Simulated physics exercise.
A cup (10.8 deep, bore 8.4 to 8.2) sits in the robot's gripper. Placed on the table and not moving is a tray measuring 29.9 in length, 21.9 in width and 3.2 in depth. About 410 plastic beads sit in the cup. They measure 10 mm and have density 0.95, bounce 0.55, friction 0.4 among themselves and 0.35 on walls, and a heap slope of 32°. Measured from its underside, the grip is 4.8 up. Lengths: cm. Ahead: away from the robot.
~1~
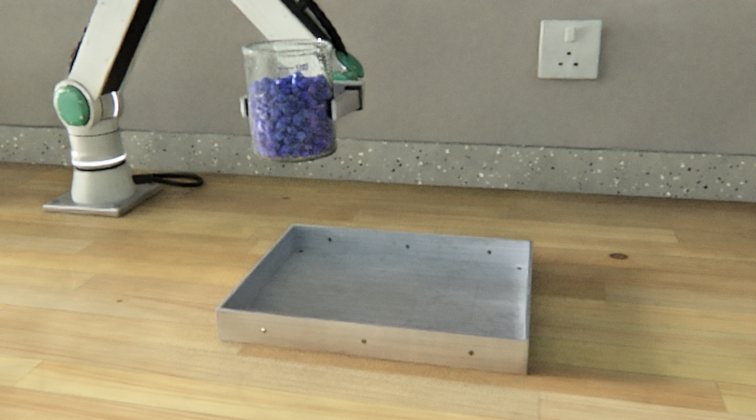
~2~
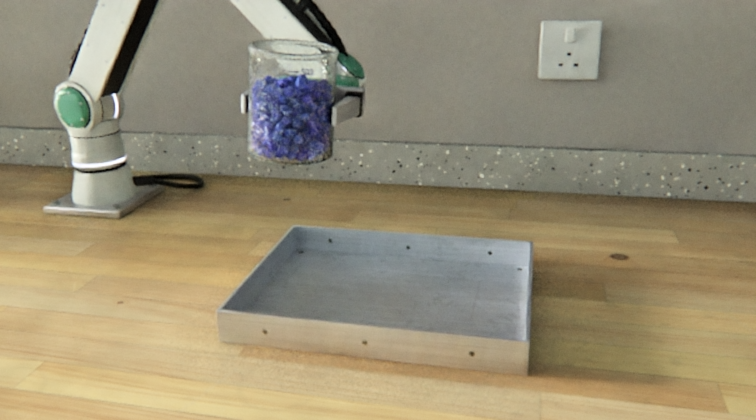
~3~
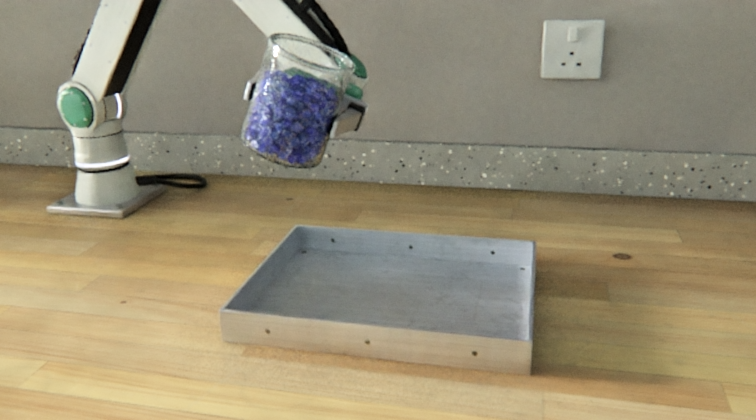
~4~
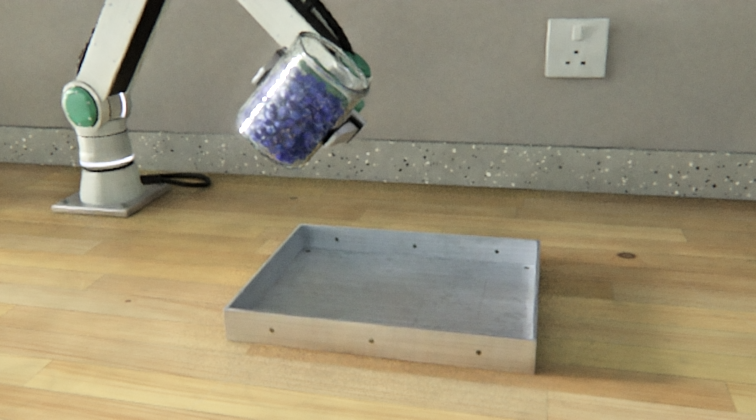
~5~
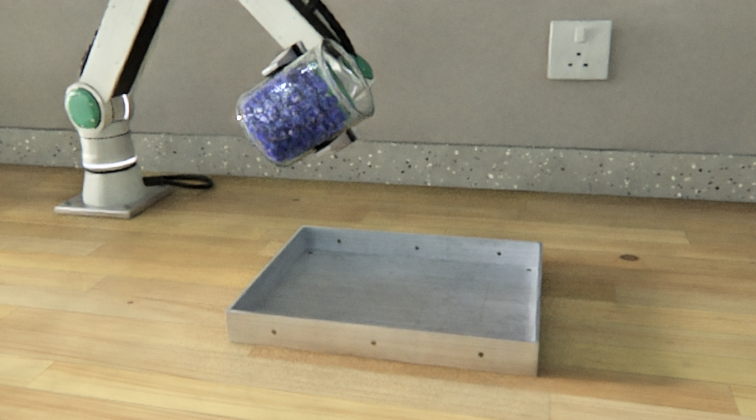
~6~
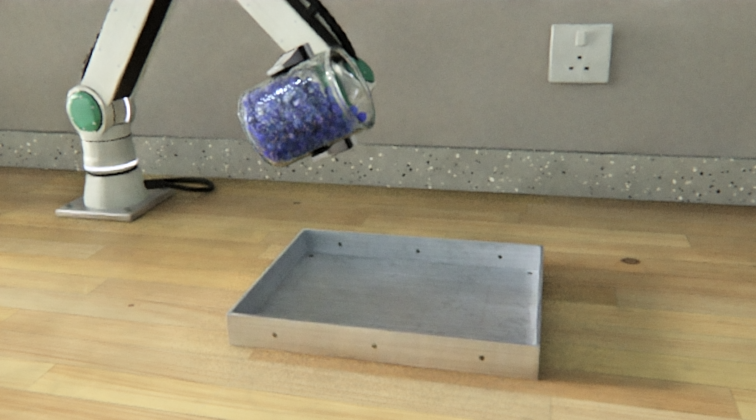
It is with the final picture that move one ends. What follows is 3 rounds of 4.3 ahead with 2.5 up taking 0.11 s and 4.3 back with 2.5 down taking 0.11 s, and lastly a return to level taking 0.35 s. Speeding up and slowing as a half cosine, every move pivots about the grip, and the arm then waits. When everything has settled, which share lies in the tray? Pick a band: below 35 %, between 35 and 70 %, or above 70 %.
The share falls between 35 and 70 %.
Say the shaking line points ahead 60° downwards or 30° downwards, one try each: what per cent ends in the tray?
You'd get about 10 per cent with the first setting and about 20 per cent with the second.
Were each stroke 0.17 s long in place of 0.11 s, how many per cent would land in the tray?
Estimate: Close to 30 percent.
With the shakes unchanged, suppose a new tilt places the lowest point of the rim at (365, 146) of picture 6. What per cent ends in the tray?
My estimate is some 90 per cent.
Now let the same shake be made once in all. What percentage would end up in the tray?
40 per cent.
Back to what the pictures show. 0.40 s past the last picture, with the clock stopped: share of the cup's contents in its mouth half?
Close to 80 in a hundred.
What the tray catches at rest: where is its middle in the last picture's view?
Middle point: About (467, 306).
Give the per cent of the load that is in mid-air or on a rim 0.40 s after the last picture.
Reading at that time: Some 3 per cent.
Then, 0.40 s on, tilted 65° forward, highest piece 28 above the table; 244 in the cup, 155 in the tray, 14 in flight or on a rim.
Then, 0.81 s on, tilted 40° forward, highest piece 24 above the table; 245 in the tray, 146 in the cup, 11 on the table or floor, 11 in flight or on a rim.
Then, 1.21 s on, level, highest piece 23 above the table; 253 in the tray, 146 in the cup, 14 on the table or floor.
Then, 2.26 s on, level, highest piece 23 above the table; 253 in the tray, 146 in the cup, 14 on the table or floor.
In the end, 253 in the tray, 146 in the cup, 14 on the table or floor. That is 61 % in the tray.
